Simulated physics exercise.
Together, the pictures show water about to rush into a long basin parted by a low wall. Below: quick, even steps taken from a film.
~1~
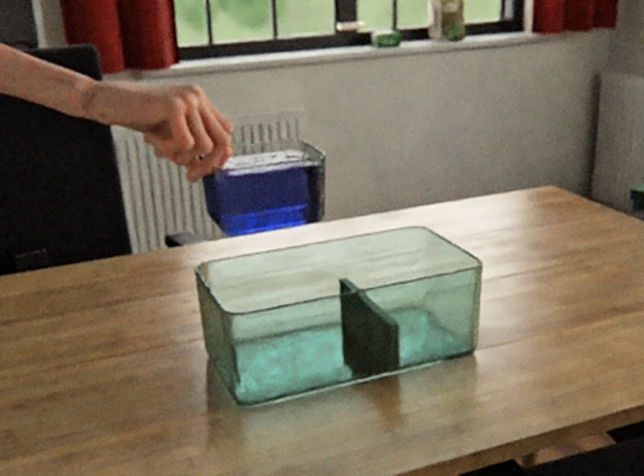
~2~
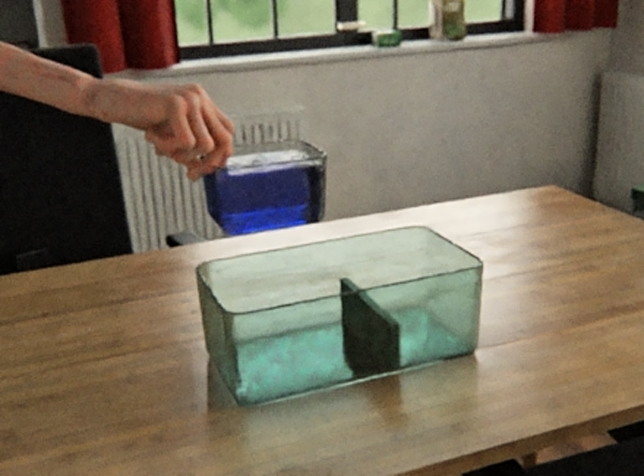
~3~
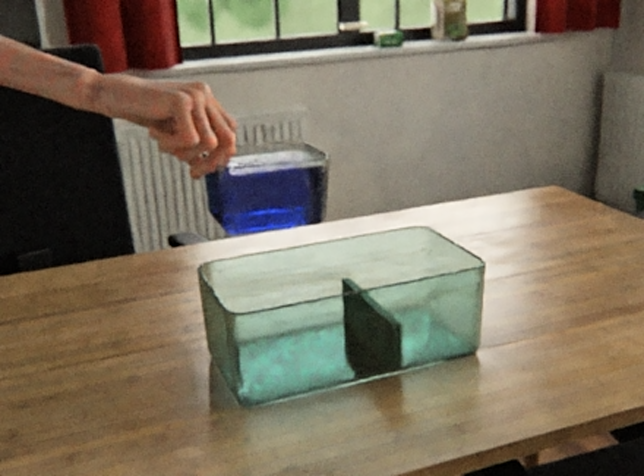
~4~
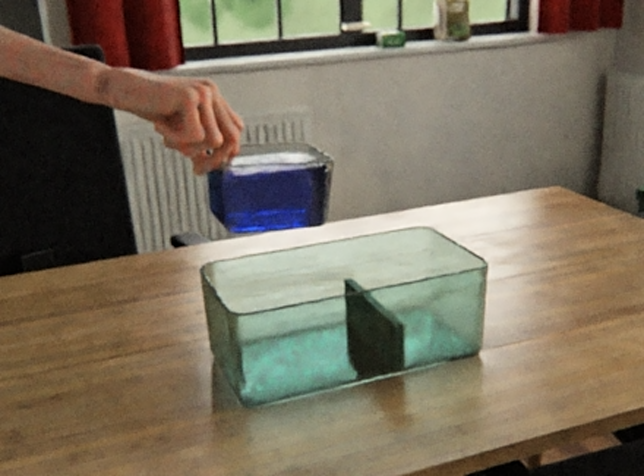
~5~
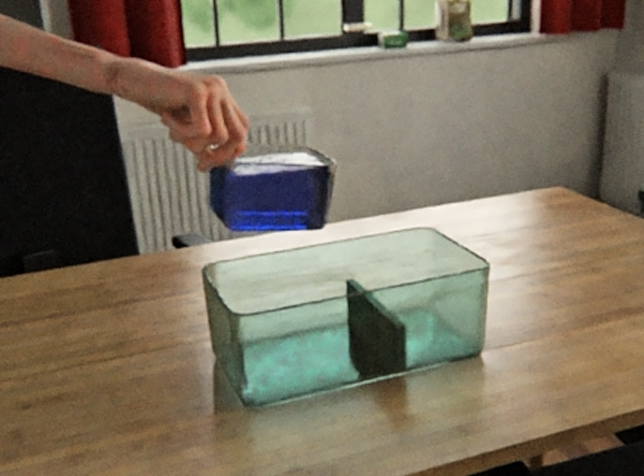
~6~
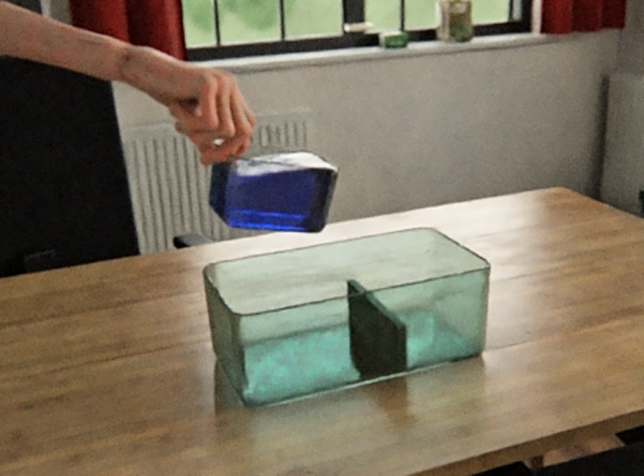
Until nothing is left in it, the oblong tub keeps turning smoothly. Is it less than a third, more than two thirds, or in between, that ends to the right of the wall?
The amount right of the wall is going to settle in the middle, one third to two thirds.
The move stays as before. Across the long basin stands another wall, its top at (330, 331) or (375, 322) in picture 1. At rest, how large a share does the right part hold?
Note - case one near 85 %, case two near 55 %.
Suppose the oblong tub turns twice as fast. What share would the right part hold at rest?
I'd say roughly 35 in every hundred ends up there.
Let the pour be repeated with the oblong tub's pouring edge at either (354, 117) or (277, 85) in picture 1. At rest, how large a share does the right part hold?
90 % and 30 %.
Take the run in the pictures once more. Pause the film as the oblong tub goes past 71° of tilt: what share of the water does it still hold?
Around 45 in a hundred has not poured out yet.
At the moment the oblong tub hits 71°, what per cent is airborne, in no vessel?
Close to 30 in a hundred.
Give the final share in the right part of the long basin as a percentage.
Share approx. 60 %.
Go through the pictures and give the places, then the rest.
Tilt 0°; pouring edge (313, 149); surface from (208, 170) to (310, 157); the long basin's rim runs from (209, 290) to (453, 245); the wall's top is at (367, 301), in the first frame.
Tilt 1°; pouring edge (314, 149); surface from (210, 170) to (311, 157), in the second frame.
Tilt 2°; pouring edge (317, 151); surface from (212, 170) to (313, 157), in the third frame.
Tilt 5°; pouring edge (321, 154); surface from (215, 170) to (317, 158), in the fourth frame.
Tilt 9°; pouring edge (324, 158); surface from (218, 171) to (320, 159), in the fifth frame.
Tilt 13°; pouring edge (327, 163); surface from (220, 172) to (323, 159), in the sixth frame.
A moment on, the tilt is 71° and 45 per cent is still to pour, 4 is left of the wall and 23 right of it.
Next, the tilt is 109° and 5 per cent is still to pour, 32 is left of the wall and 58 right of it.
Then the tilt is 118° and 0 per cent is still to pour, 41 is left of the wall and 58 right of it.
Later the tilt is 118° and 0 per cent is still to pour, 41 is left of the wall and 58 right of it.
At rest 41 per cent lies left of the wall, 58 right of it and 1 outside.
